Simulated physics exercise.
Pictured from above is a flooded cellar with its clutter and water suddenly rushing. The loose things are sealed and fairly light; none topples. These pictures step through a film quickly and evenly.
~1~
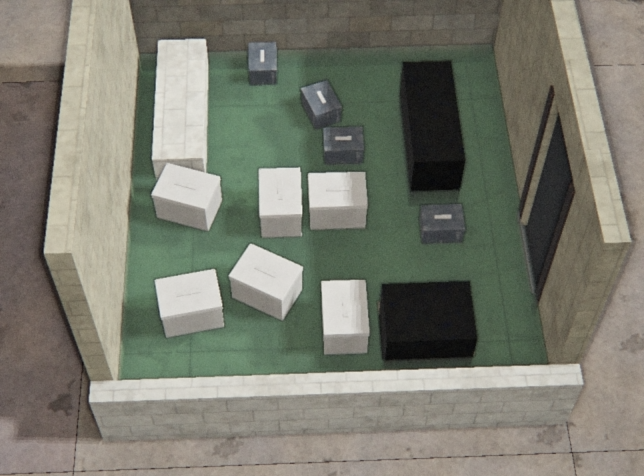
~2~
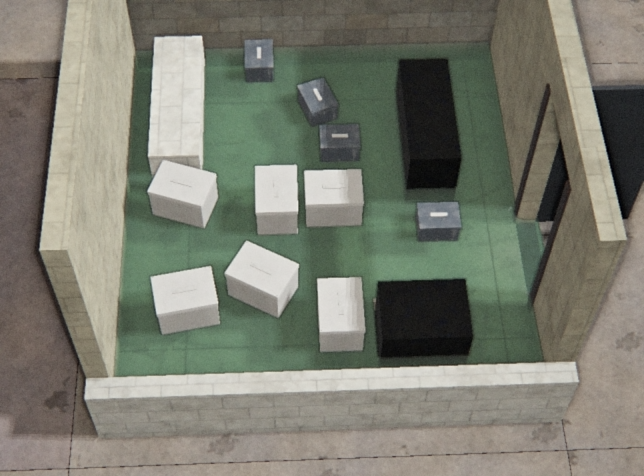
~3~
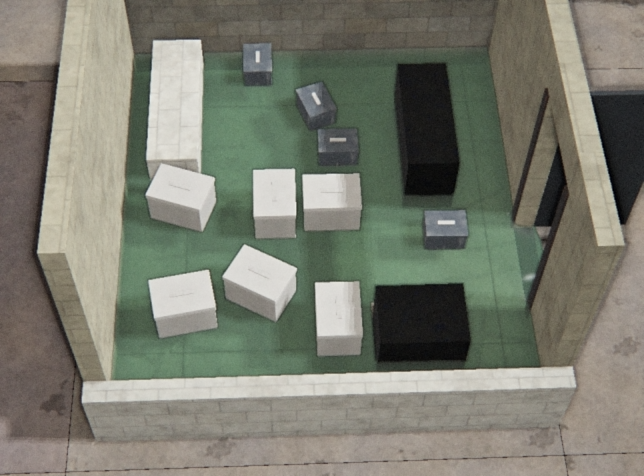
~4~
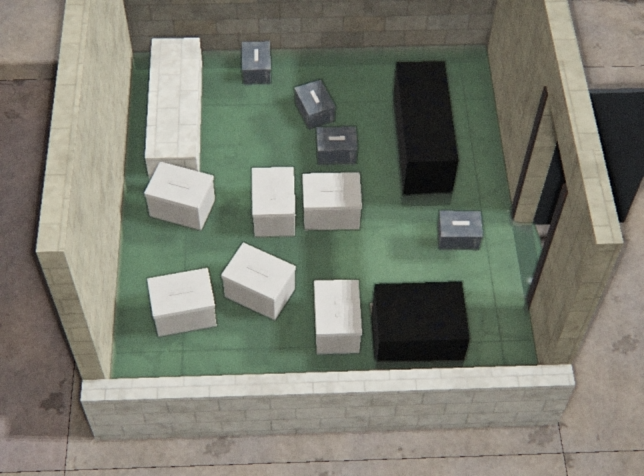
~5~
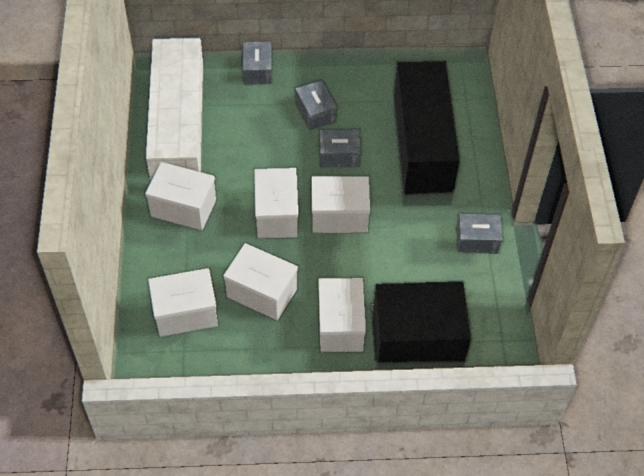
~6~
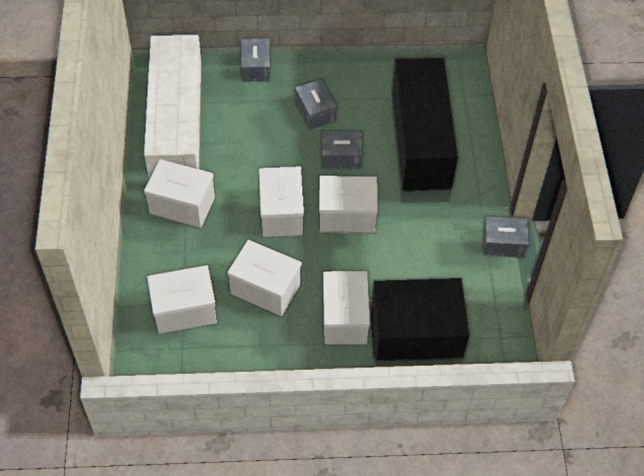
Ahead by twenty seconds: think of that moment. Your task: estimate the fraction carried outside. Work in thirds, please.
A third to two thirds.
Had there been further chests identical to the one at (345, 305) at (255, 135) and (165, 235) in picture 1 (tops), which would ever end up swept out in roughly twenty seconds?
Listed first does not escape, listed second does not escape.
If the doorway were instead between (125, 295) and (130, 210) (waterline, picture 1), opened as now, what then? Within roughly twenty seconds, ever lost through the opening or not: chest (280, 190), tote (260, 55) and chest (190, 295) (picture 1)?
In turn: Out, left behind, yes.
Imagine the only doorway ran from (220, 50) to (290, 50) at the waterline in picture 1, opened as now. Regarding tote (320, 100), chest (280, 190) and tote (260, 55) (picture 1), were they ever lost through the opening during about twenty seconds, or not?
Sequentially, I'd put it as swept away, swept away, swept away.
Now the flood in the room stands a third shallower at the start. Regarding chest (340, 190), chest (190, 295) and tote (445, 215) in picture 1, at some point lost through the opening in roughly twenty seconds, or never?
Outcomes, first to last: Departed, kept back, departed.
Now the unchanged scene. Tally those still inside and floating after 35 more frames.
That number is 6.
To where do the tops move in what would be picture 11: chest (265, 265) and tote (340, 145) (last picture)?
Estimated positions: (297, 269) and (368, 168), approximately.
A moment on, 1 of 10 are out; 9 afloat.
Next, 2 of 10 are out; 8 afloat.
Later, 4 of 10 are out; 6 afloat.
In the end, 5 of 10 are out; 5 afloat.
